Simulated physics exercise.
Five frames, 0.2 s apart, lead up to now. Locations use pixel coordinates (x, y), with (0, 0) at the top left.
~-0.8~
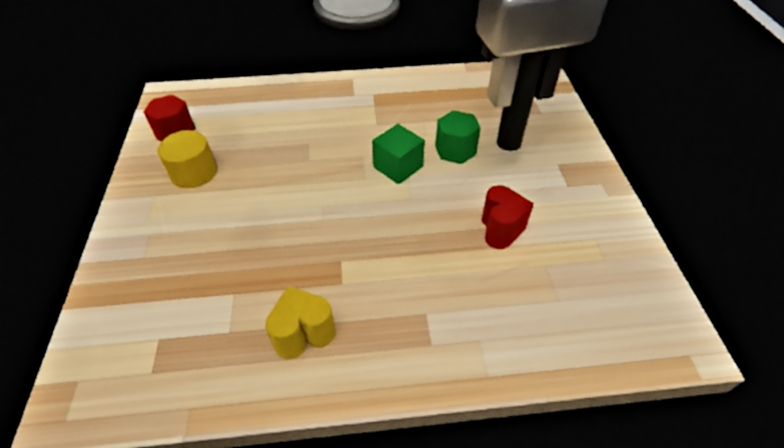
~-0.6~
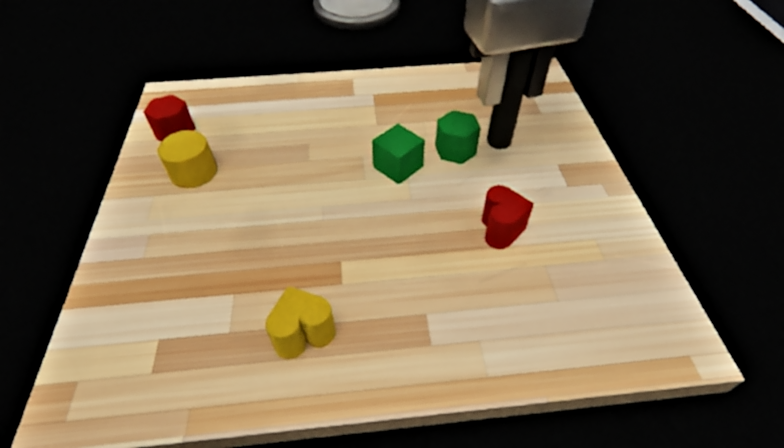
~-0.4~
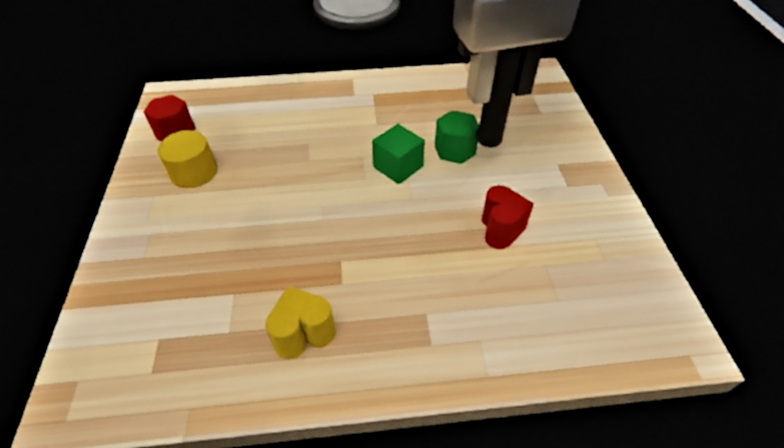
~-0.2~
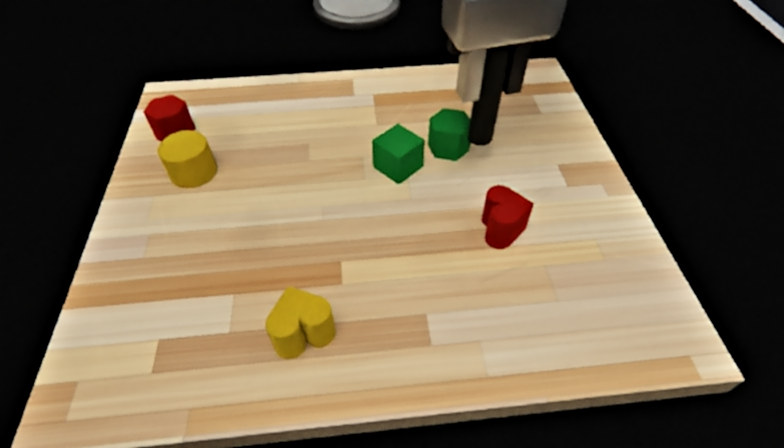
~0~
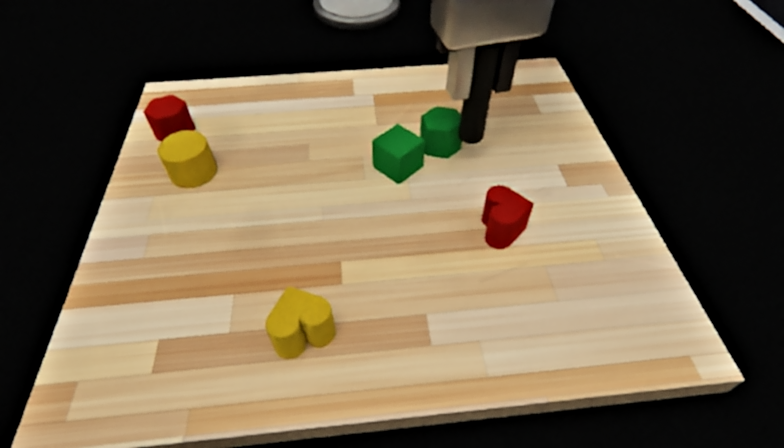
On a wooden board scattered with red, yellow and green blocks, a robot arm's dark bar moved slowly left, met the green hexagon and nudged it a little left, close to the green square.
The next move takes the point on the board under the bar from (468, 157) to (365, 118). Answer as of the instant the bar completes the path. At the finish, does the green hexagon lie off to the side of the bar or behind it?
No, I don't think so.
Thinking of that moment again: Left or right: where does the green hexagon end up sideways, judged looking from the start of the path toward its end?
The shift goes left.
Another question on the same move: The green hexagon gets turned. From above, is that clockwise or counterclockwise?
Counterclockwise from above.
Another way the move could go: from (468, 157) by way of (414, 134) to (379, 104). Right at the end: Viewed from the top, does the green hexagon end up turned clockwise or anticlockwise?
Its spin: Anticlockwise.
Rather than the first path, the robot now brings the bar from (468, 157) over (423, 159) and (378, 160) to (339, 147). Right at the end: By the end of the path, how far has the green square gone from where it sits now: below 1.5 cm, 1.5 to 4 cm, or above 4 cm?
It shifts by more than 4 cm.
What follows on the original path. One third of the way, bar (432, 122); green hexagon (404, 106).
Two thirds of the way, bar (398, 110); green hexagon (369, 96), turned 20° anticlockwise.
At the end, bar (364, 98); green square unmoved; green hexagon (335, 87), turned 35° anticlockwise.
